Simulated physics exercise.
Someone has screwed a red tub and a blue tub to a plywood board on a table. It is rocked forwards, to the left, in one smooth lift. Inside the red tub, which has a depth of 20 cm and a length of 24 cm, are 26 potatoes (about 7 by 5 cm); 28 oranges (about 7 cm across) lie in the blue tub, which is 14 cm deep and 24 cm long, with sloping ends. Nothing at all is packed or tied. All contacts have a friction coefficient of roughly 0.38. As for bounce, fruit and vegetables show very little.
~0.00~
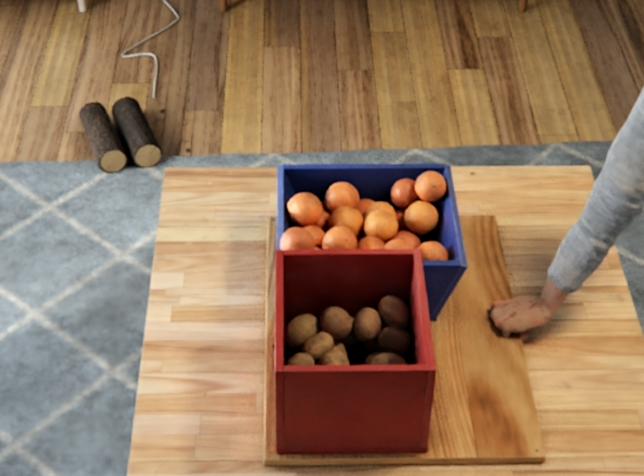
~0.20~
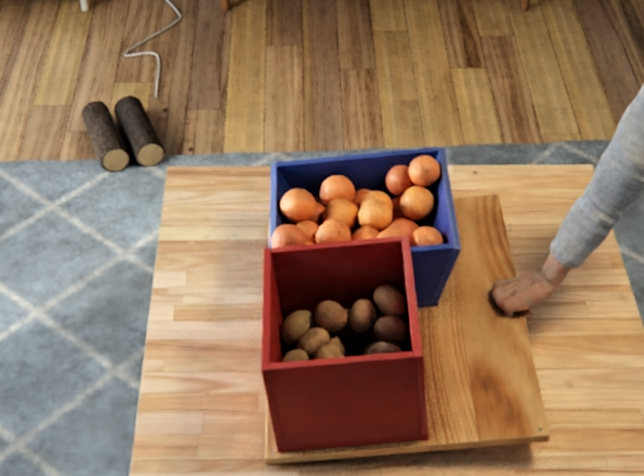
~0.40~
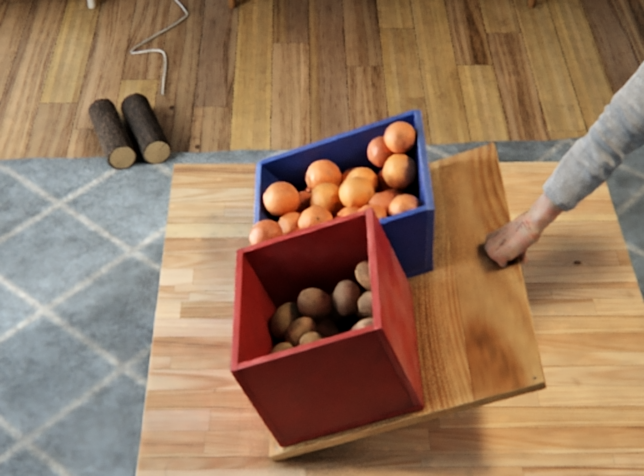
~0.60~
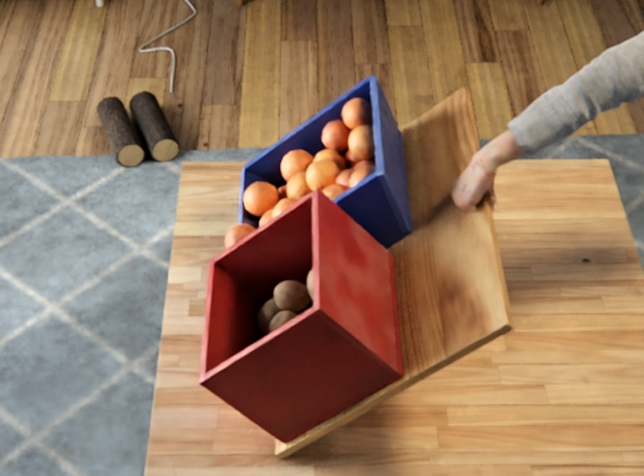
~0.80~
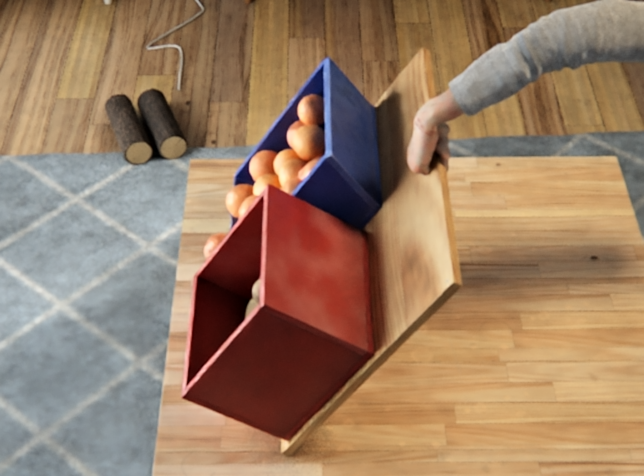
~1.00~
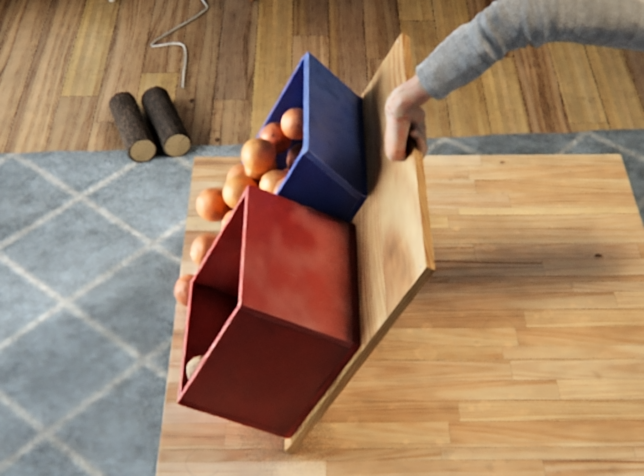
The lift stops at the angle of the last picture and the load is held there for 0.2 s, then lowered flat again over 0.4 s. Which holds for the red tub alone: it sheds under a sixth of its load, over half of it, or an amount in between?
It sheds under a sixth of its load.
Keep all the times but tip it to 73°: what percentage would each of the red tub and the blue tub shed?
In that case the red tub sheds 0 %, while the blue tub sheds 60 %.
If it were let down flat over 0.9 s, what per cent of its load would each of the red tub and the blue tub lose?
Then the red tub sheds 0 %, while the blue tub sheds 30 %.
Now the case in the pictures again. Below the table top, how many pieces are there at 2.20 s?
About 4.
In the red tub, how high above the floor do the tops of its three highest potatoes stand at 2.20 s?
It stands close to 14 cm high.
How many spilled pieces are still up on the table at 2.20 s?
About 5.
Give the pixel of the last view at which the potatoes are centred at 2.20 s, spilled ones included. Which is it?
Around (366, 362).
After 1.19 s, tilt 63°; 0 of 26 out of the red tub and 3 of 28 out of the blue tub.
After 1.43 s, tilt 24°; 0 of 26 out of the red tub and 9 of 28 out of the blue tub.
After 1.77 s, tilt 0°; 0 of 26 out of the red tub and 9 of 28 out of the blue tub.
Outcome (at 2.20 s), 0 of 26 out of the red tub and 9 of 28 out of the blue tub. Asked share, 0 of 26, 0 per cent.
